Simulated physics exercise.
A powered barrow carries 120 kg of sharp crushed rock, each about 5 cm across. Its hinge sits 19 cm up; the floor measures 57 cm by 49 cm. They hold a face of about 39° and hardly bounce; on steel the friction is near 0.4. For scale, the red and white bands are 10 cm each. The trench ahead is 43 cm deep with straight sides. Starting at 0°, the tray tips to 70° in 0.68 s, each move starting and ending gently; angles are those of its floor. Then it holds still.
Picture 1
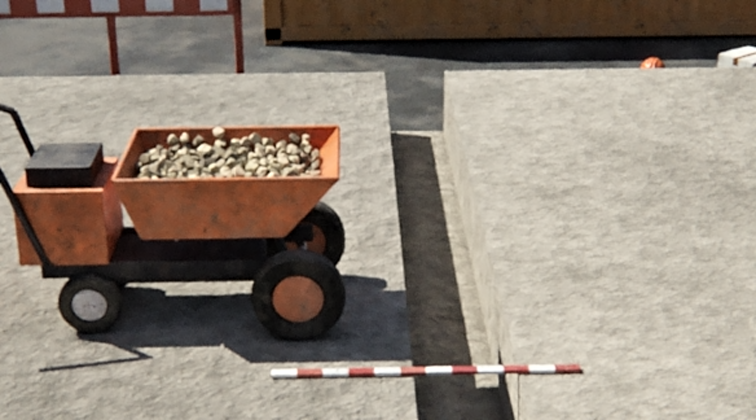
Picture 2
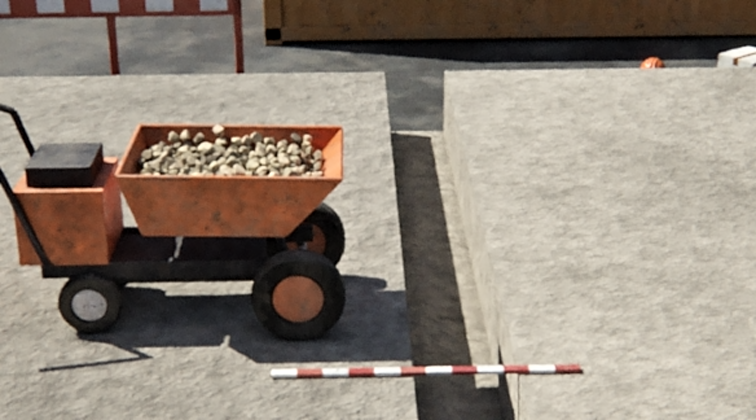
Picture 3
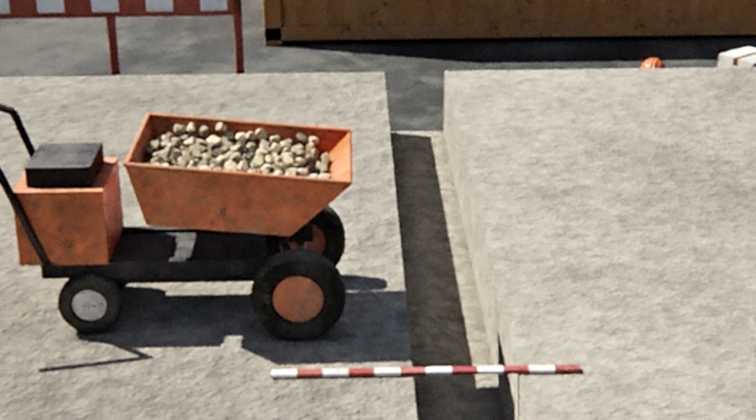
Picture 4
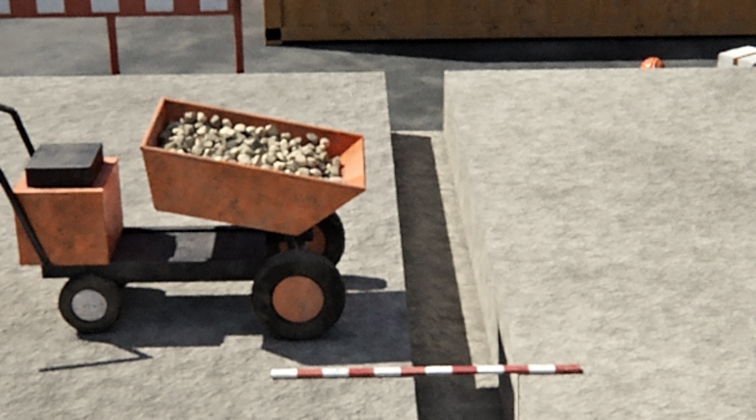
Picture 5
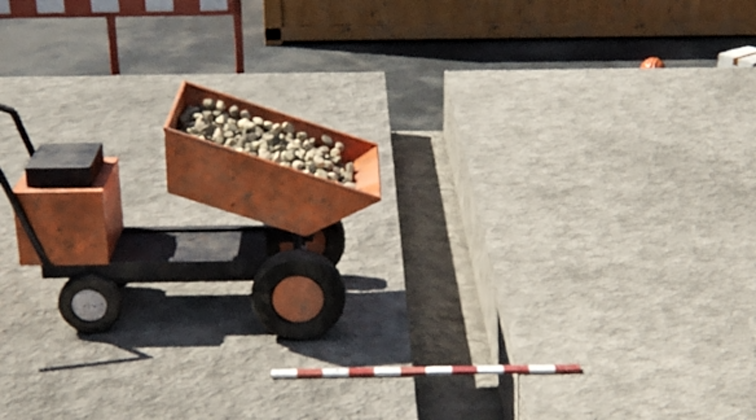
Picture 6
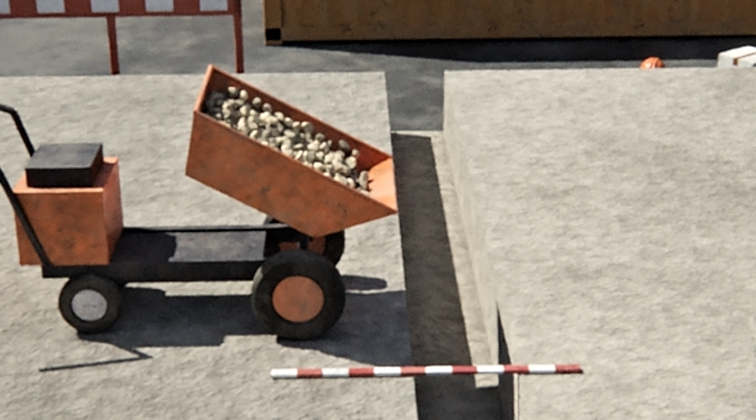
On a sunlit worksite of pale concrete slabs split by a narrow trench, the view is from the side and slightly above, and it stays fixed. An orange powered barrow with black wheels and a tray of tan stones stands left of the trench, behind a red and white striped pole. The tray tilts steadily, its left end rising and right lip lowering, while the barrow stays put.
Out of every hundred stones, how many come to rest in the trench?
Roughly 78 per cent ends in the trench.
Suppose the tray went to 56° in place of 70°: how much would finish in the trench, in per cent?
In that case some 40 per cent.
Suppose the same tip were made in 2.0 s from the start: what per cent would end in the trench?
Then about 95 per cent.
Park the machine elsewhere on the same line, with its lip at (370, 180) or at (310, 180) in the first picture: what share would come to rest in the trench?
First some 50, then 90 per cent.
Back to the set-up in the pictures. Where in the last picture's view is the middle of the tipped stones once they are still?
Near (474, 372).
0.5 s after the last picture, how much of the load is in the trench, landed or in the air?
About 25 per cent by then.
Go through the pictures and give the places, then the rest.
The first picture shows lip at (338, 179), floor tilted 0°, highest stones at (220, 148).
In the second picture, the tray is at 2°, its lip at (342, 180); the top of the load is at (187, 146).
The third picture shows lip at (351, 183), floor tilted 6°, highest stones at (187, 139).
The fourth picture shows lip at (365, 190), floor tilted 12°, highest stones at (190, 130).
In the fifth picture, the tray is at 20°, its lip at (381, 199); the top of the load is at (198, 114).
In the sixth picture, the tray is at 29°, its lip at (396, 213); the top of the load is at (218, 101).
Then, 0.2 s after the last picture the floor is at 59°, 100 % in the tray; the foremost stones are at (411, 222).
Then, 0.5 s after the last picture the floor is at 70°, 74 % in the tray, 26 % in the trench; the foremost stones are at (505, 292).
Then, 0.8 s after the last picture the floor is at 70°, 21 % in the tray, 56 % in the trench, 23 % past the trench; the foremost stones are at (641, 290).
Then, 2.8 s after the last picture the floor is at 70°, 0 % in the tray, 78 % in the trench, 22 % past the trench; the foremost stones are at (729, 299).
